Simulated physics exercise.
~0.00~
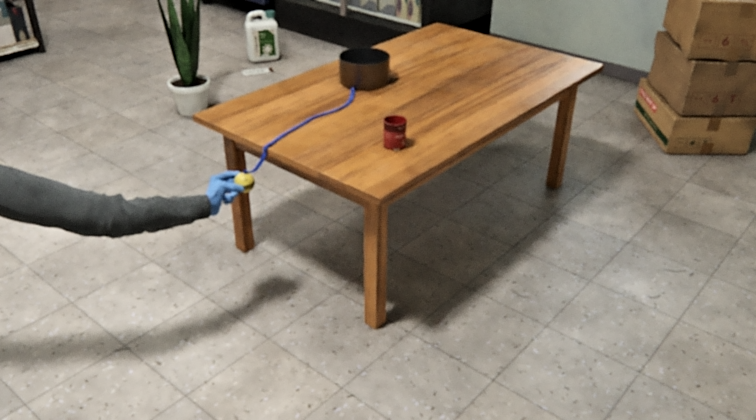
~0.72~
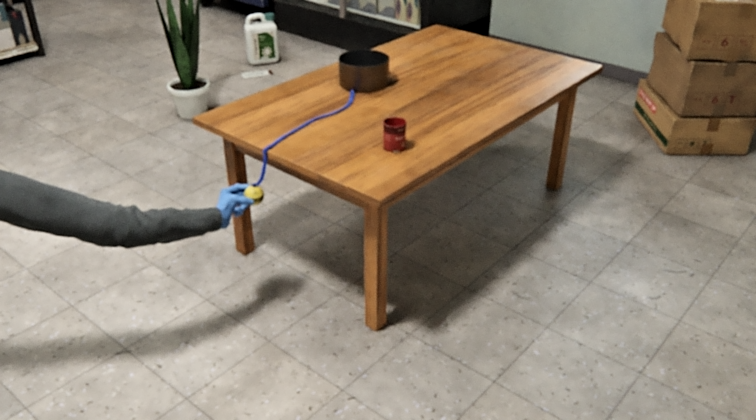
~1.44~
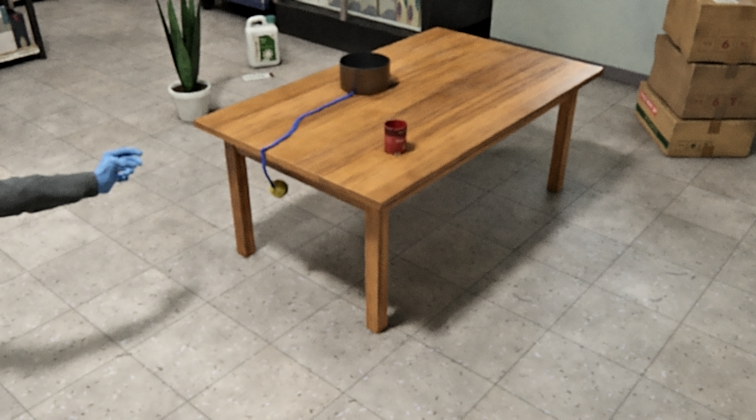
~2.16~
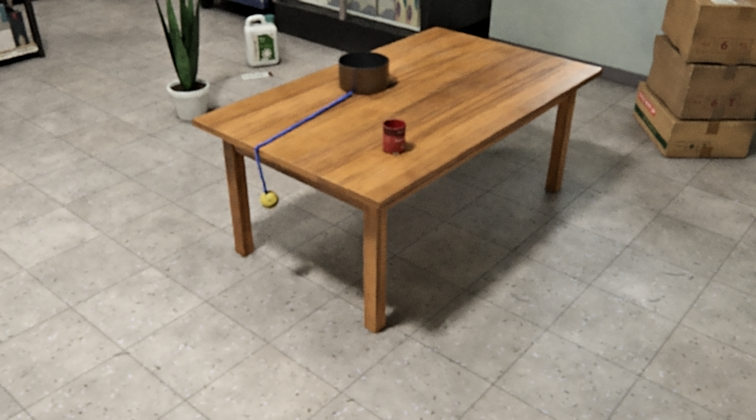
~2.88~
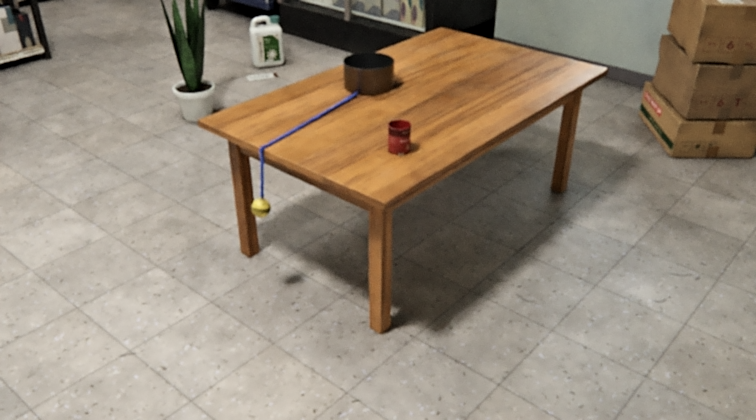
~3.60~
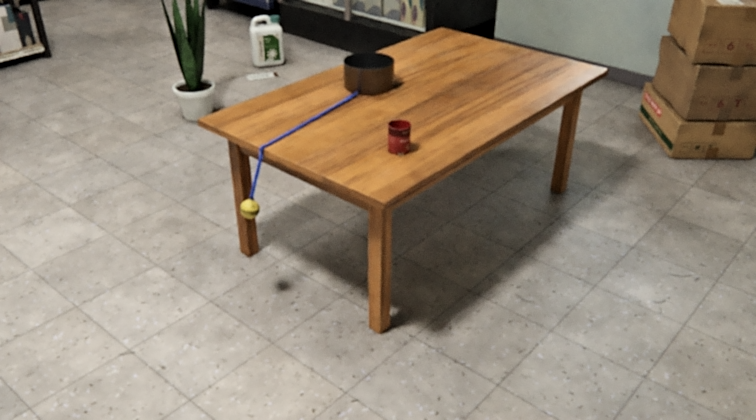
Beside a wooden table, a gloved hand releases a yellow ball, which swings from a taut blue ribbon.
